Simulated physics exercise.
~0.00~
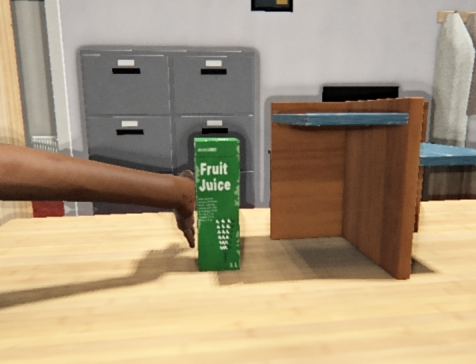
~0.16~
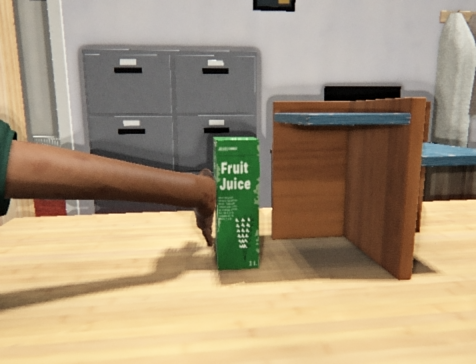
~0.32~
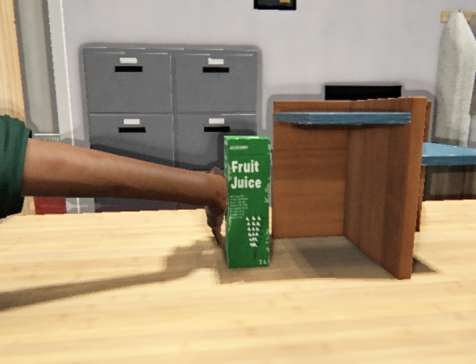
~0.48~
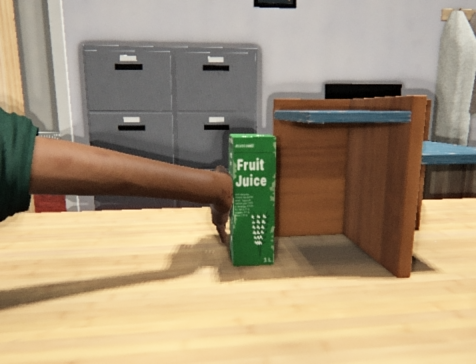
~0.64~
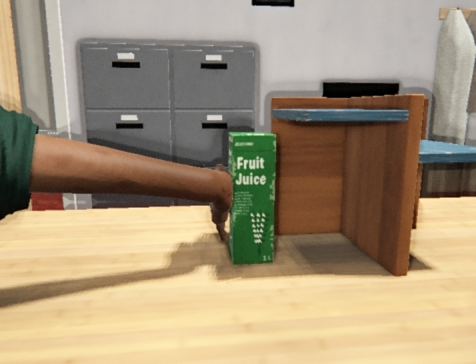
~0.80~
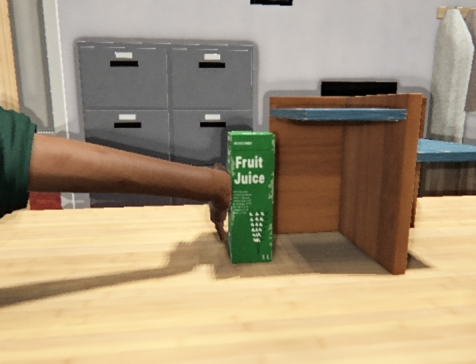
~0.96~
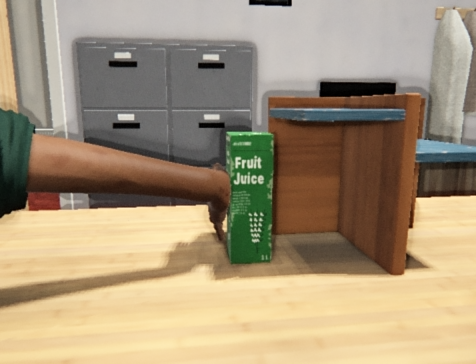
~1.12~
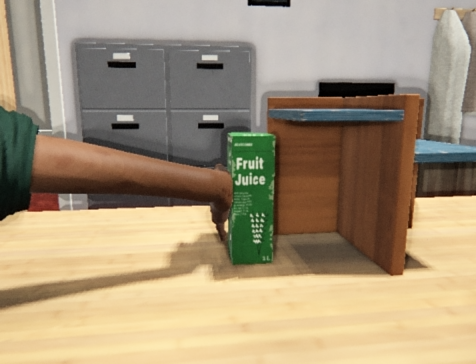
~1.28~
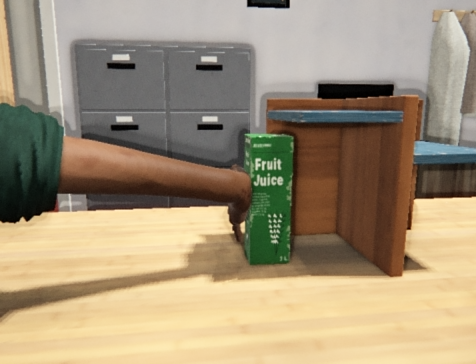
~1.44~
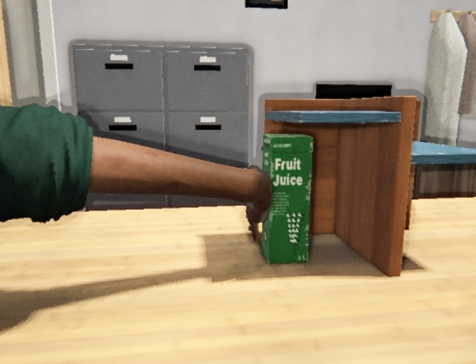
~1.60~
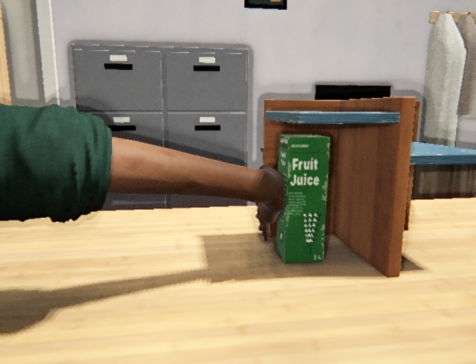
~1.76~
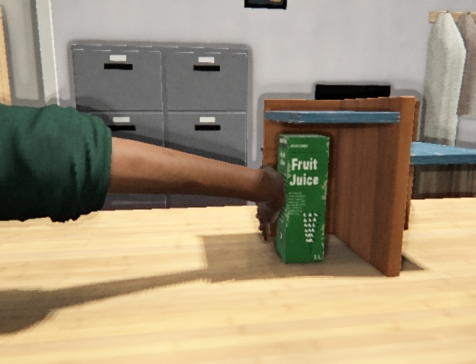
A pale wooden tabletop is seen from the front through a slightly swaying view, with grey drawers against the wall behind. A green fruit juice carton stands upright near the middle, and to its right is a brown wooden unit with a low blue shelf across its top. A hand reaching from the left, its arm in a dark green sleeve, pushes the carton right until it nears the unit, then pauses. The arm pushes again, sliding the carton up to the opening and in. It clears the shelf and ends upright beneath it, the hand still against it.
